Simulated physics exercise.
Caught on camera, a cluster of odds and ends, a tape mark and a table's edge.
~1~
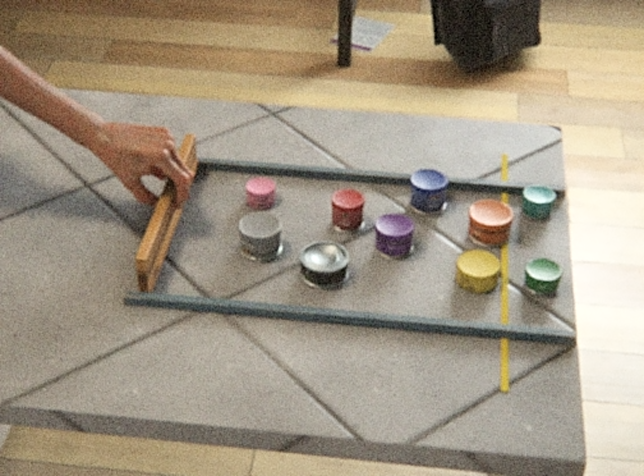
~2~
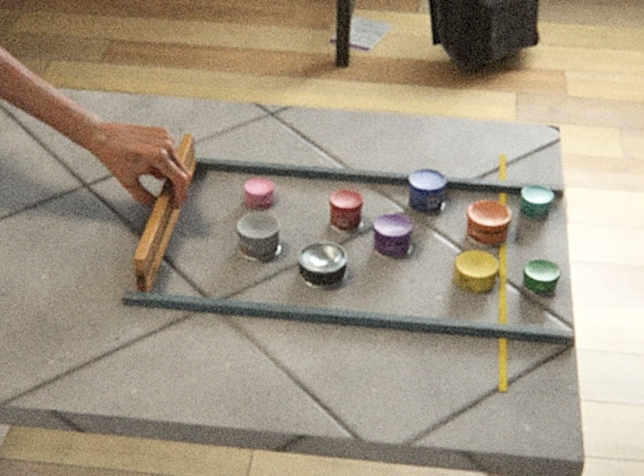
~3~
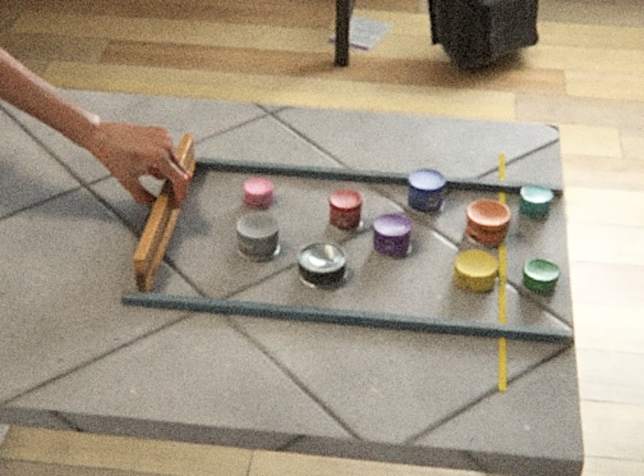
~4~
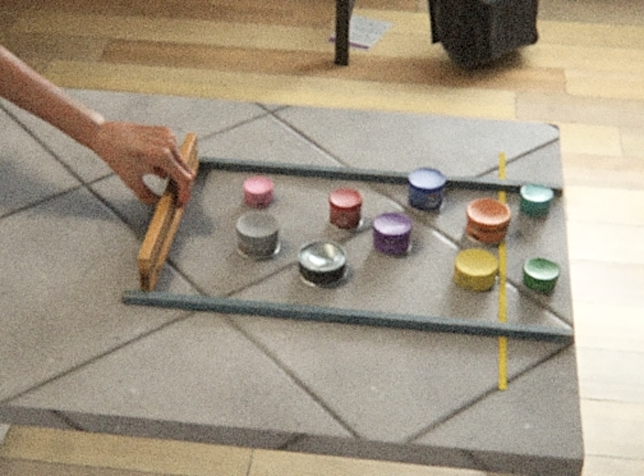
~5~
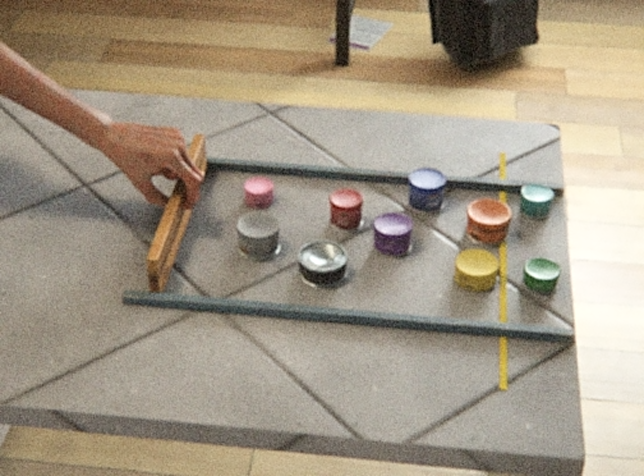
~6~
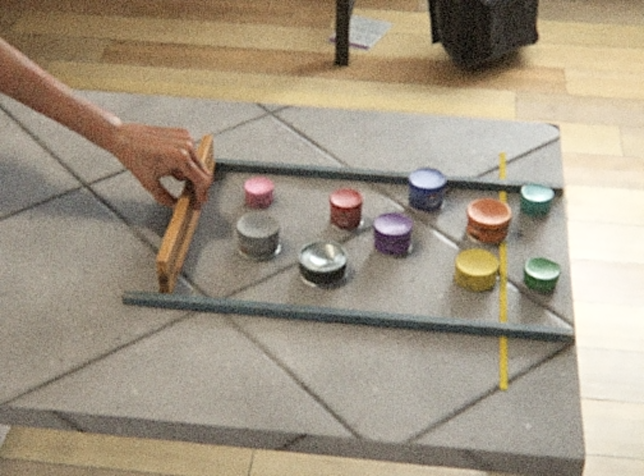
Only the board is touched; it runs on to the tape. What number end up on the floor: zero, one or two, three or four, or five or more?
As it turns out, the number that fall off is one or two.
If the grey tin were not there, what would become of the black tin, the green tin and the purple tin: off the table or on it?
The black tin holds on; the green tin comes down; the purple tin holds on.
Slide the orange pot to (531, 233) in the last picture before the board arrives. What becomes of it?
It falls.
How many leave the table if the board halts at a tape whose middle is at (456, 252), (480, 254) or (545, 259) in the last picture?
The counts: 0, 1 and 5.
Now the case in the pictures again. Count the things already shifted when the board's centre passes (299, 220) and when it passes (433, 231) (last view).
The counts are 3 and 8.
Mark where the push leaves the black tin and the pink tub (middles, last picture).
The black tin stops around (528, 293); the pink tub around (518, 215).
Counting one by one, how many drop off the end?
It comes to 1.
Soon after, none off yet; green tin at rest near (541, 276); turquoise pot at rest near (536, 201); orange pot at rest near (488, 222).
Then, none off yet; green tin moving near (546, 276); turquoise pot at rest near (536, 201); orange pot moved about its own width near (511, 215).
By the end, the number that fall off is one or two; fallen, green tin.
